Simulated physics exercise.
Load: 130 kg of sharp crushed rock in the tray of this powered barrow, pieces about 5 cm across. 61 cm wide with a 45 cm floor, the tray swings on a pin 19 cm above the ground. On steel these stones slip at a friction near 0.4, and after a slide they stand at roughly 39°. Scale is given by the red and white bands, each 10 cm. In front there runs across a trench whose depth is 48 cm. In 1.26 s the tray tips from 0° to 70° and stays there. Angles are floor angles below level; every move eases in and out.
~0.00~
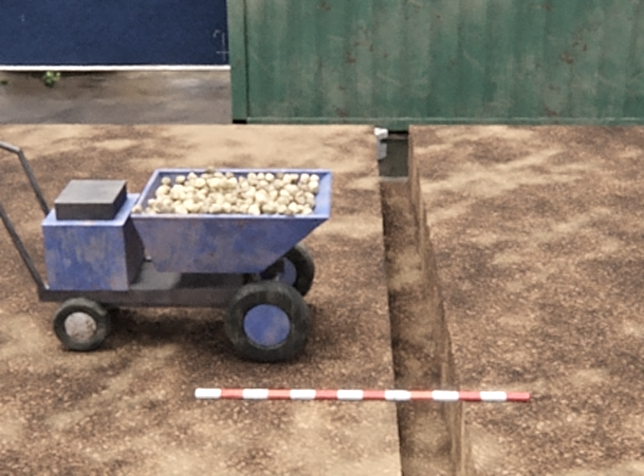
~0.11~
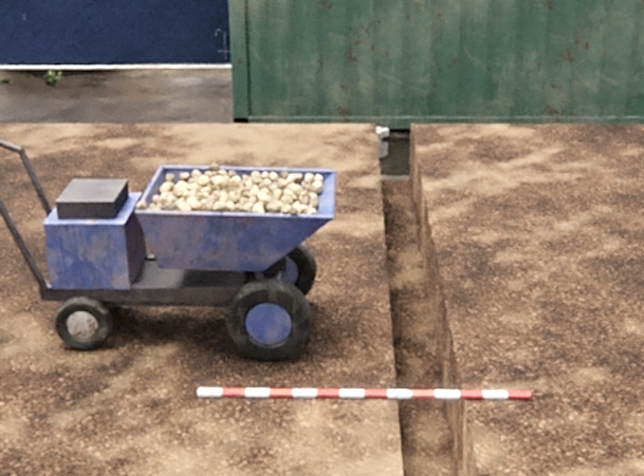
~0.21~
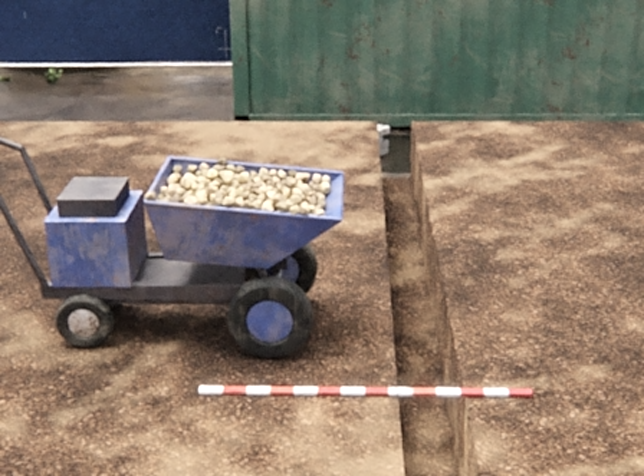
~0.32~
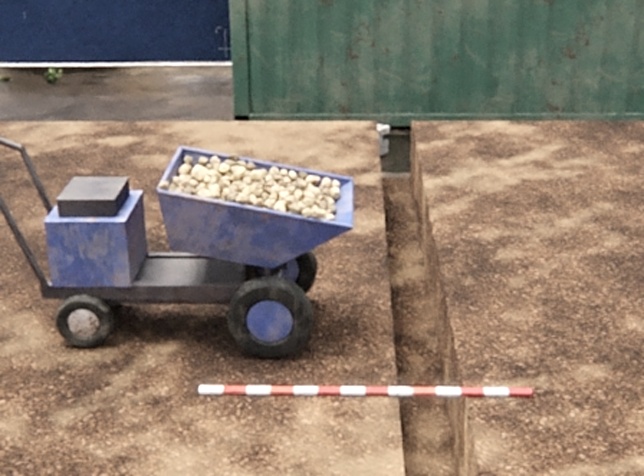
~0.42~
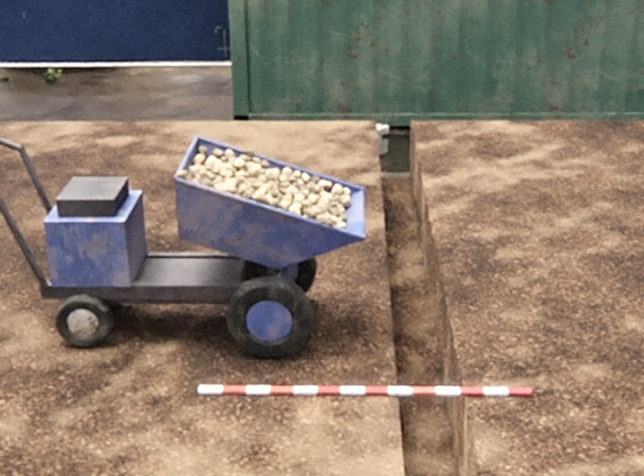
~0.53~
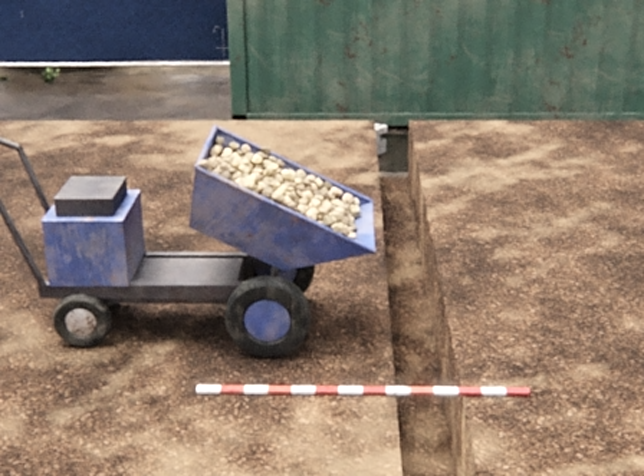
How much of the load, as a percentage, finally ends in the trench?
I would put it at about 94 per cent.
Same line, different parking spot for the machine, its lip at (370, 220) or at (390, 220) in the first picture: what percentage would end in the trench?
That gives roughly 45 per cent and roughly 0 per cent.
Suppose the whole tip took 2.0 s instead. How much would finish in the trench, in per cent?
Then some 100 per cent would.
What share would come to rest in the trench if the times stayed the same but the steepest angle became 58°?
About 65 per cent would end up in the trench.
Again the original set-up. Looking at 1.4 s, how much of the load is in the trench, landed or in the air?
About 40 per cent by then.
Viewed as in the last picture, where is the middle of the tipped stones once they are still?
(423, 391).
After 0.9 s the floor is at 59°; 99 % in the tray, 1 % in the trench; the foremost stones are at (407, 300).
After 1.4 s the floor is at 70°; 59 % in the tray, 39 % in the trench, 2 % past the trench; the foremost stones are at (469, 332).
After 1.7 s the floor is at 70°; 21 % in the tray, 73 % in the trench, 6 % past the trench; the foremost stones are at (516, 320).
After 3.7 s the floor is at 70°; 0 % in the tray, 94 % in the trench, 6 % past the trench; the foremost stones are at (524, 325).
